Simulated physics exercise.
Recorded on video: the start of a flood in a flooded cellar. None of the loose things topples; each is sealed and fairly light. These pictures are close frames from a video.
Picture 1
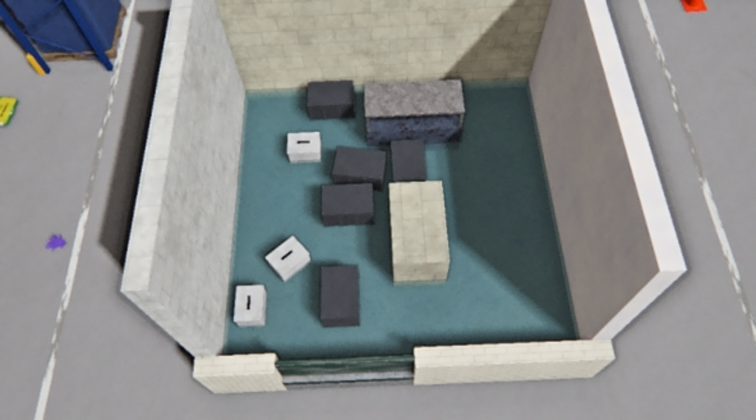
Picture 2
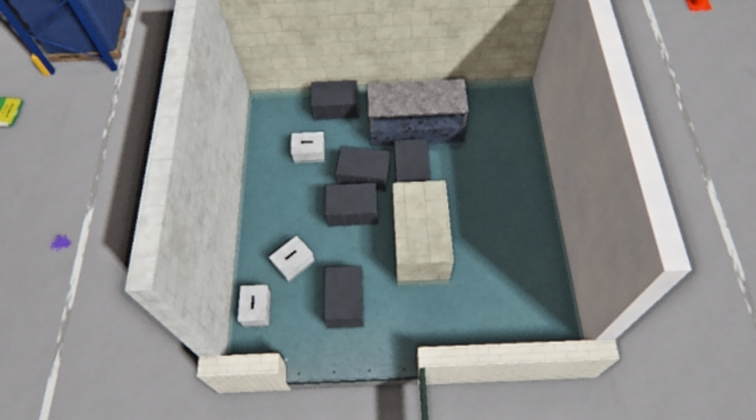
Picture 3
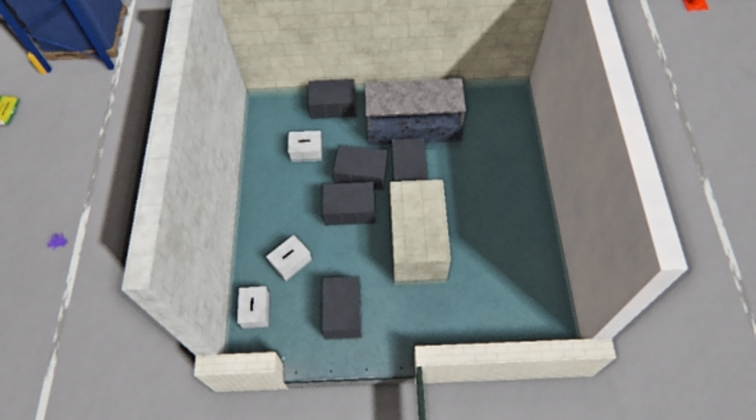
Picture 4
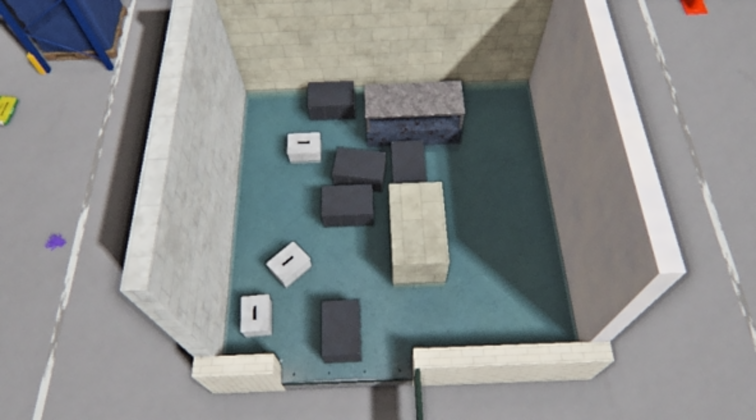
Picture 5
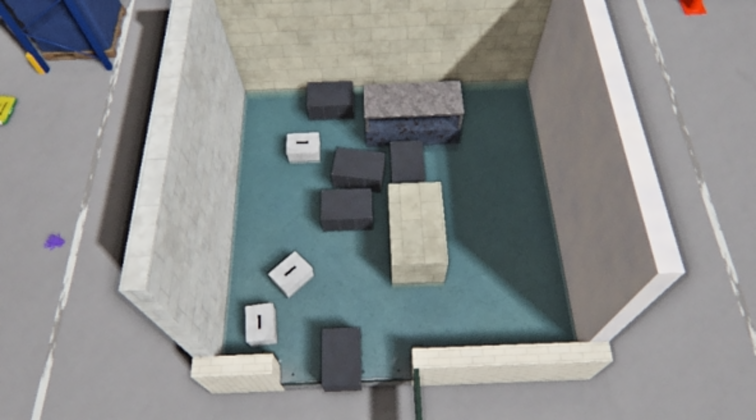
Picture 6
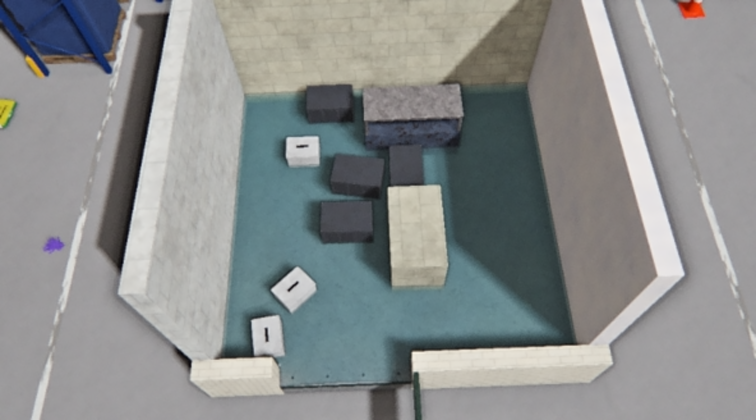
In a walled cellar, a gate opens and dark and white boxes drift toward the opening.
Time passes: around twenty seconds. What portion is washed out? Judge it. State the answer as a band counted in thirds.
Answer: Two thirds or more.
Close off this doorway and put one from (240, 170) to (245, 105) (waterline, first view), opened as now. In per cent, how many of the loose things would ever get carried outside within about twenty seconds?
Some 100 per cent of the things, roughly.
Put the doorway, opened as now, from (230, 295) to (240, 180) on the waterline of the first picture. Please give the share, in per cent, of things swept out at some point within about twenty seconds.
It comes to about 100 per cent.
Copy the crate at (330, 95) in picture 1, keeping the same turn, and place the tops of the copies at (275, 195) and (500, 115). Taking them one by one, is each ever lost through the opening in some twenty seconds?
Result, in order - escaped, stuck.
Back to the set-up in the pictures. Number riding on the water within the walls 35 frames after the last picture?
That number is 1.
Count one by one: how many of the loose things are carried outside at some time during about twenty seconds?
I count 7 of them.
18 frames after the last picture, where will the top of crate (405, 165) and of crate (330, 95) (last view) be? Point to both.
Approximately (334, 217) for the first and (315, 140) for the second.
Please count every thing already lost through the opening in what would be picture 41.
The count is 7.
A moment on, 2 of 8 are out; 6 afloat.
Next, 4 of 8 are out; 4 afloat.
Later, 7 of 8 are out; 1 afloat.
In the end, 7 of 8 are out; 1 afloat.
